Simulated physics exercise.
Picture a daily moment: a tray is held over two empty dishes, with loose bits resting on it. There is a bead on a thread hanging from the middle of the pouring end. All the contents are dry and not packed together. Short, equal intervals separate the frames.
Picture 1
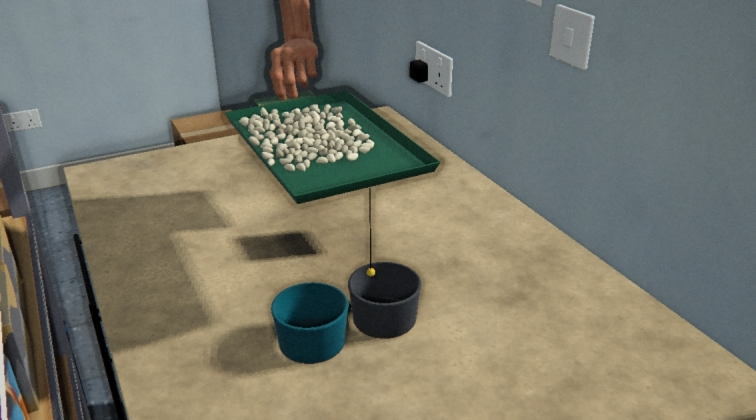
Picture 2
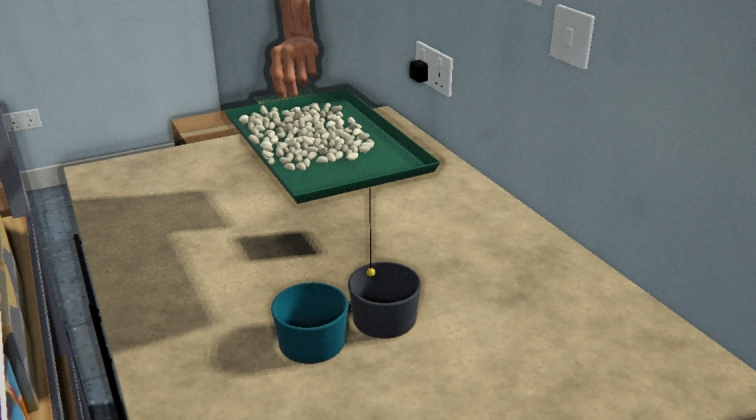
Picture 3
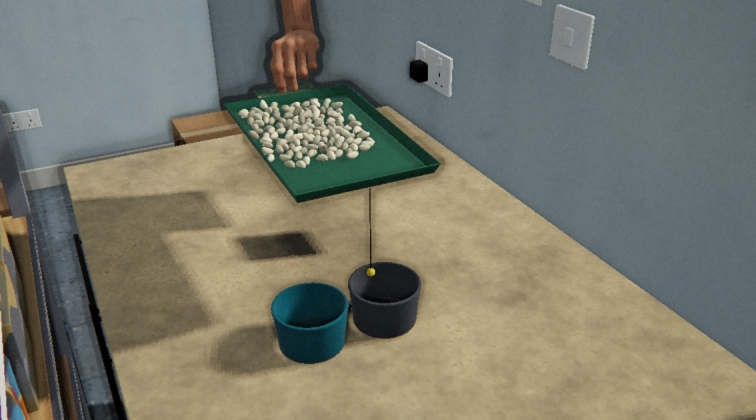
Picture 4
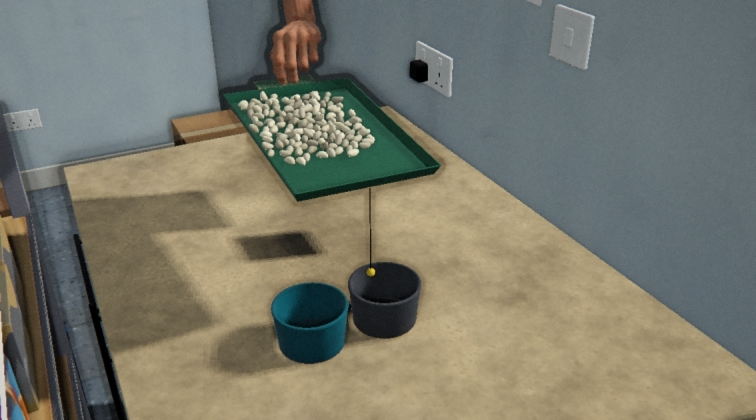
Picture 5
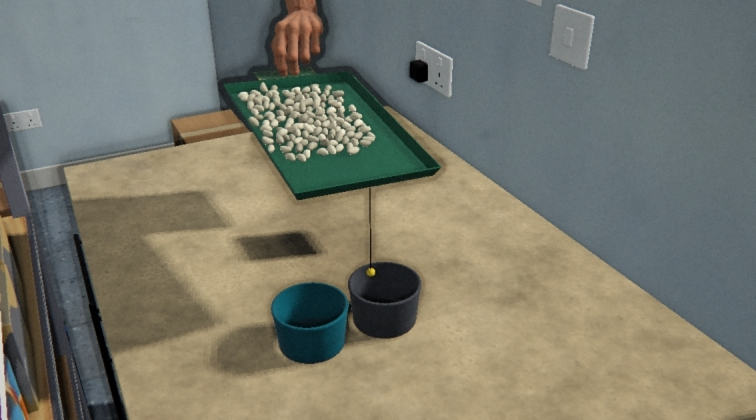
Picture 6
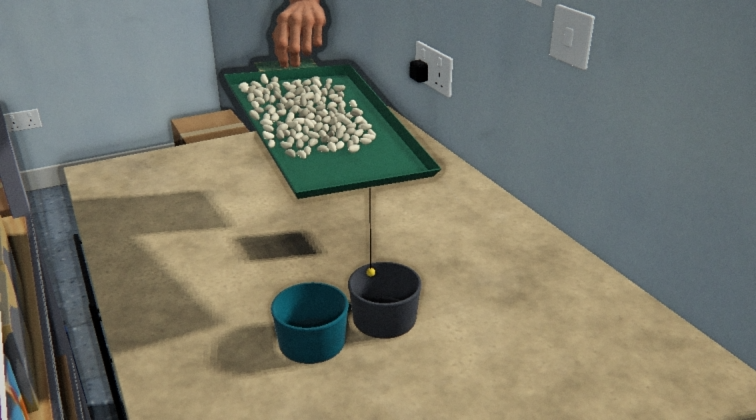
A hand slowly raised the far end of a green tray of white beans above two empty dishes, one teal and one dark, while the beans stayed bunched and the yellow bead hung still.
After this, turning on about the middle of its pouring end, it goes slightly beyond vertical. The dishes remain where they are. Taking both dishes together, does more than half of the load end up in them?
No.
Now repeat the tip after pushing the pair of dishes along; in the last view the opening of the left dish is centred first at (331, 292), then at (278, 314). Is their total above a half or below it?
The first try: Under half. The second: Less than half.
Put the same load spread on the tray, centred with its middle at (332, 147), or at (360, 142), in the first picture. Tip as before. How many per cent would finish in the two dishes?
Try 1: 10 %; try 2: 20 %.
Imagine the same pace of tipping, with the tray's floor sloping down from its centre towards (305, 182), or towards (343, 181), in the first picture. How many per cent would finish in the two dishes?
The first comes to 80 %, while the second comes to 50 %.
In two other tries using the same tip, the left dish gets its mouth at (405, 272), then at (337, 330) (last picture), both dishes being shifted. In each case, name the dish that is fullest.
The first time it is the dish to the left, and the second time it is the dish to the right.
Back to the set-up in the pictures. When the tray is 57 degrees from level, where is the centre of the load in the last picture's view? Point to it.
Around (404, 165).
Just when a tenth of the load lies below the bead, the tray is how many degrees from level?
Around 55° of tilt.
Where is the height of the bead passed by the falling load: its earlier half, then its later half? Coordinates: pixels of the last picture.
Near (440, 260) to start, and near (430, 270) afterwards.
Soon, tray tipped steeply; most on the tray; a stray few in the right dish; a small part outside both; a small part in the air.
A while on, tray tipped right over; a small part on the tray; about a quarter in the right dish; about half outside both; about a quarter in the air.
Towards the end, tray tipped past a quarter turn; a stray few in the left dish; about a quarter in the right dish; most outside both.
Finally, tray tipped past a quarter turn; a stray few in the left dish; about a quarter in the right dish; most outside both.
